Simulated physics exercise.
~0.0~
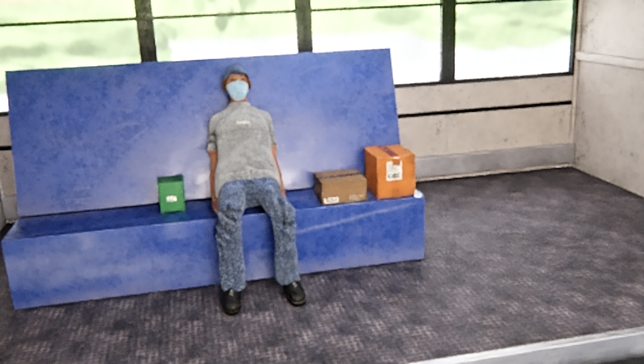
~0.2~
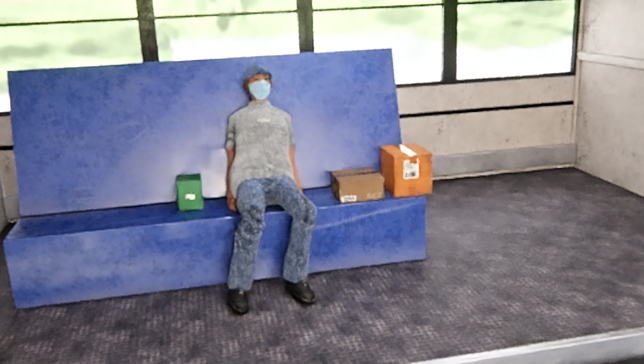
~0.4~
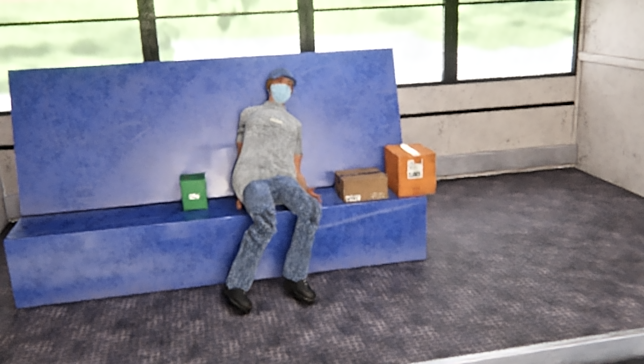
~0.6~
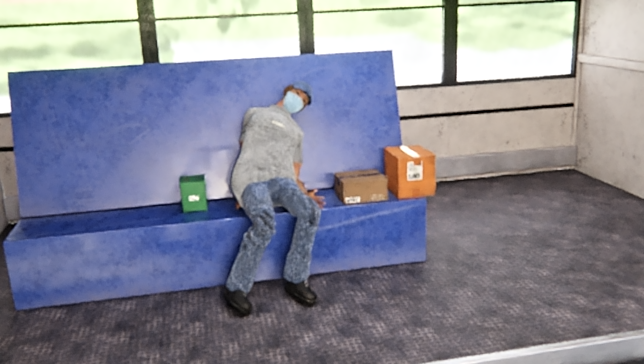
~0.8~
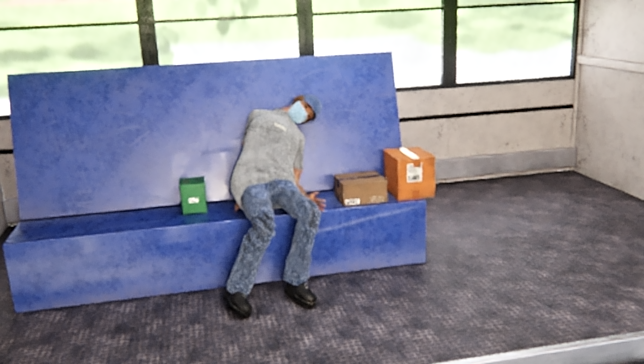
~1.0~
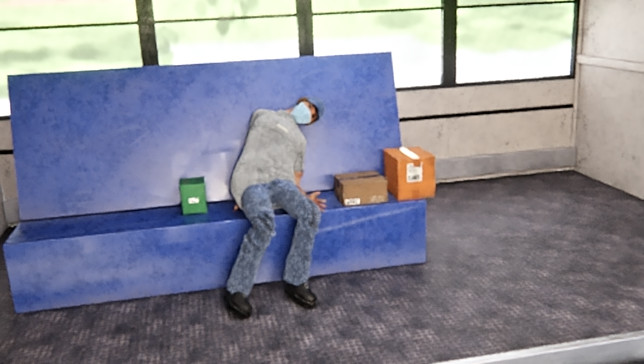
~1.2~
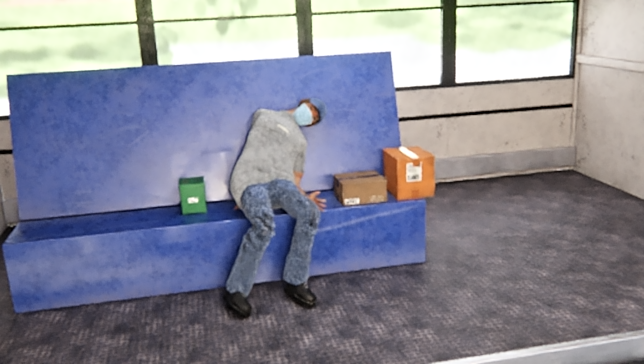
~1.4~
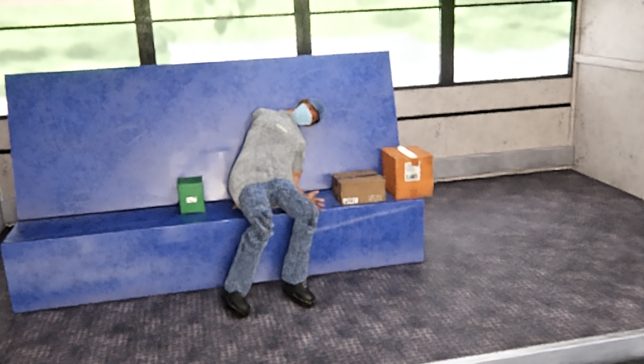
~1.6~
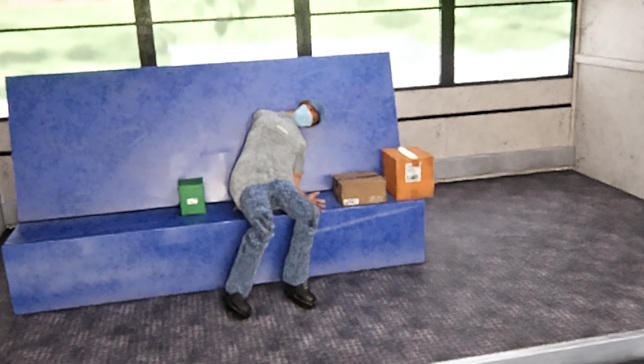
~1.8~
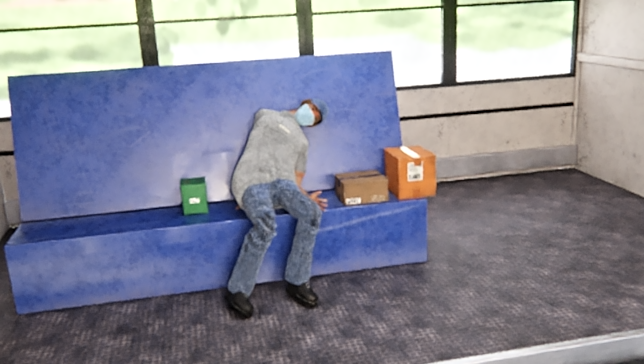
On a blue bench, a masked person slides right, slumps sideways and stays seated among boxes.
